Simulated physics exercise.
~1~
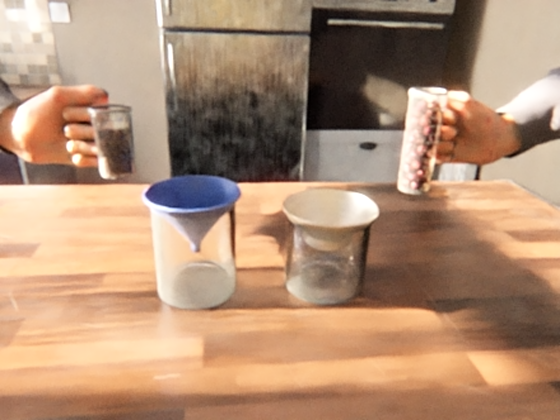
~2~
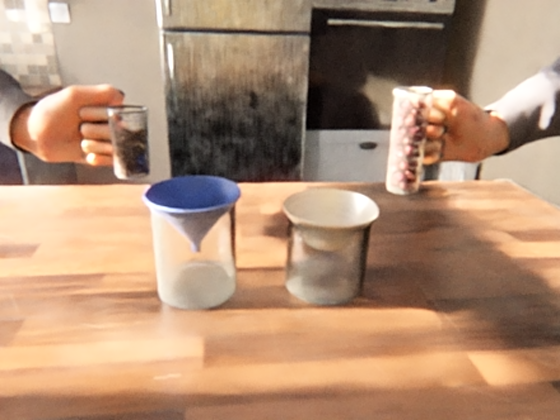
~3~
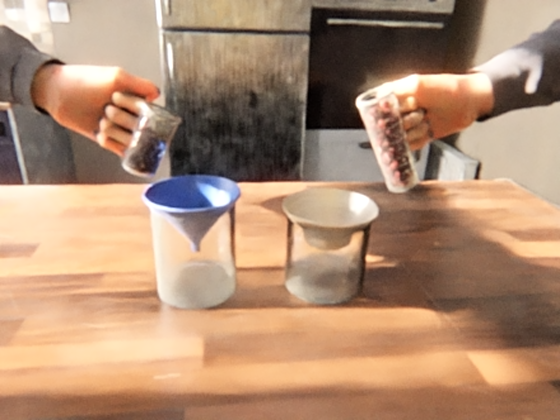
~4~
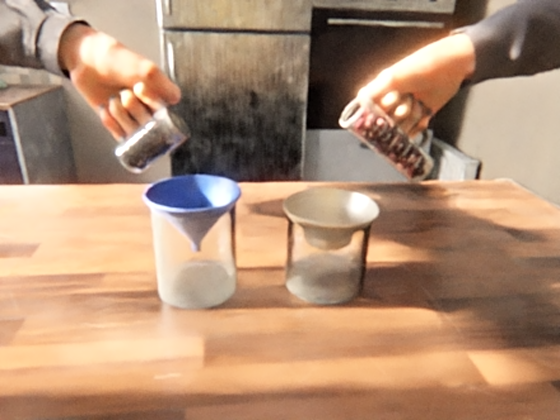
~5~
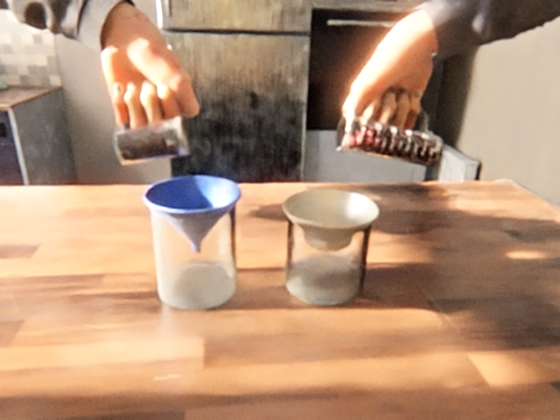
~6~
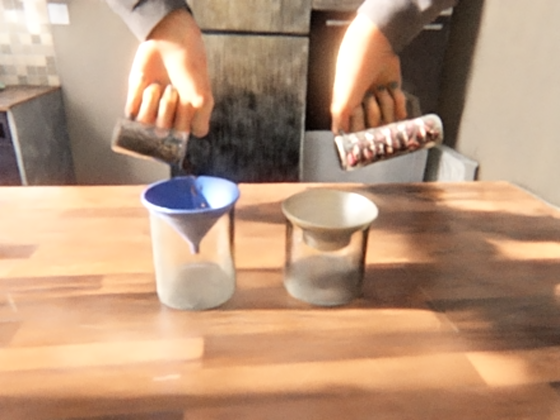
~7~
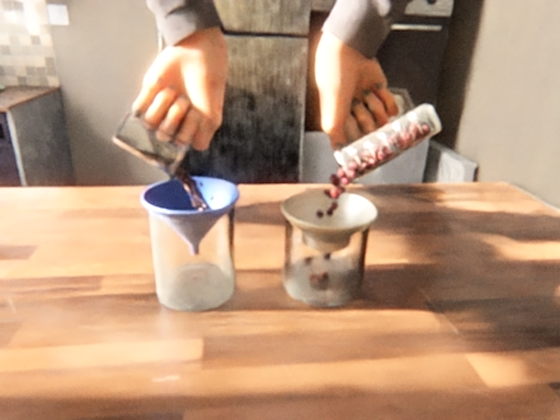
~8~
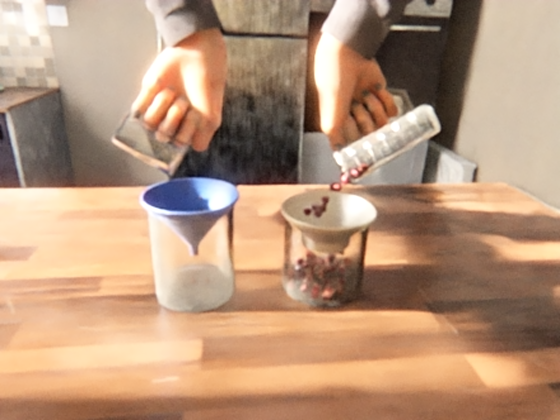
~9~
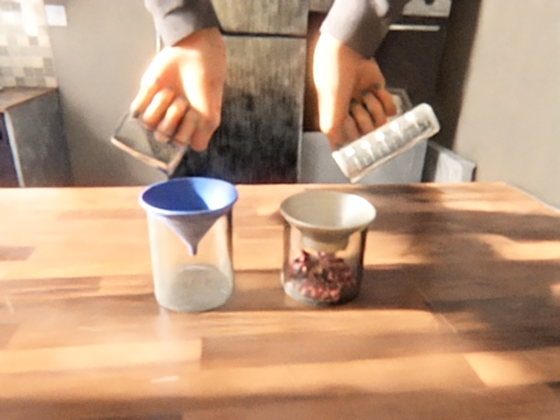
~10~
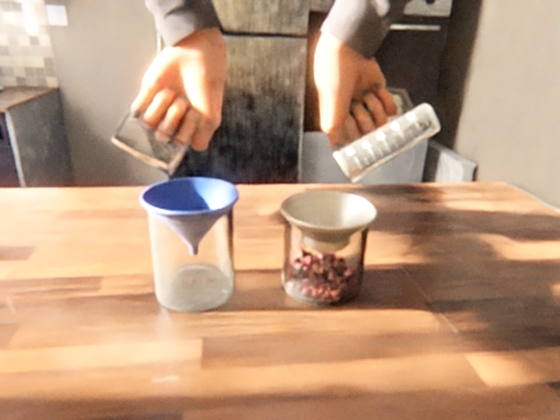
Two hands tipping cups over funnels, dark contents clogging the blue one while reddish pieces drop through the beige into its jar.
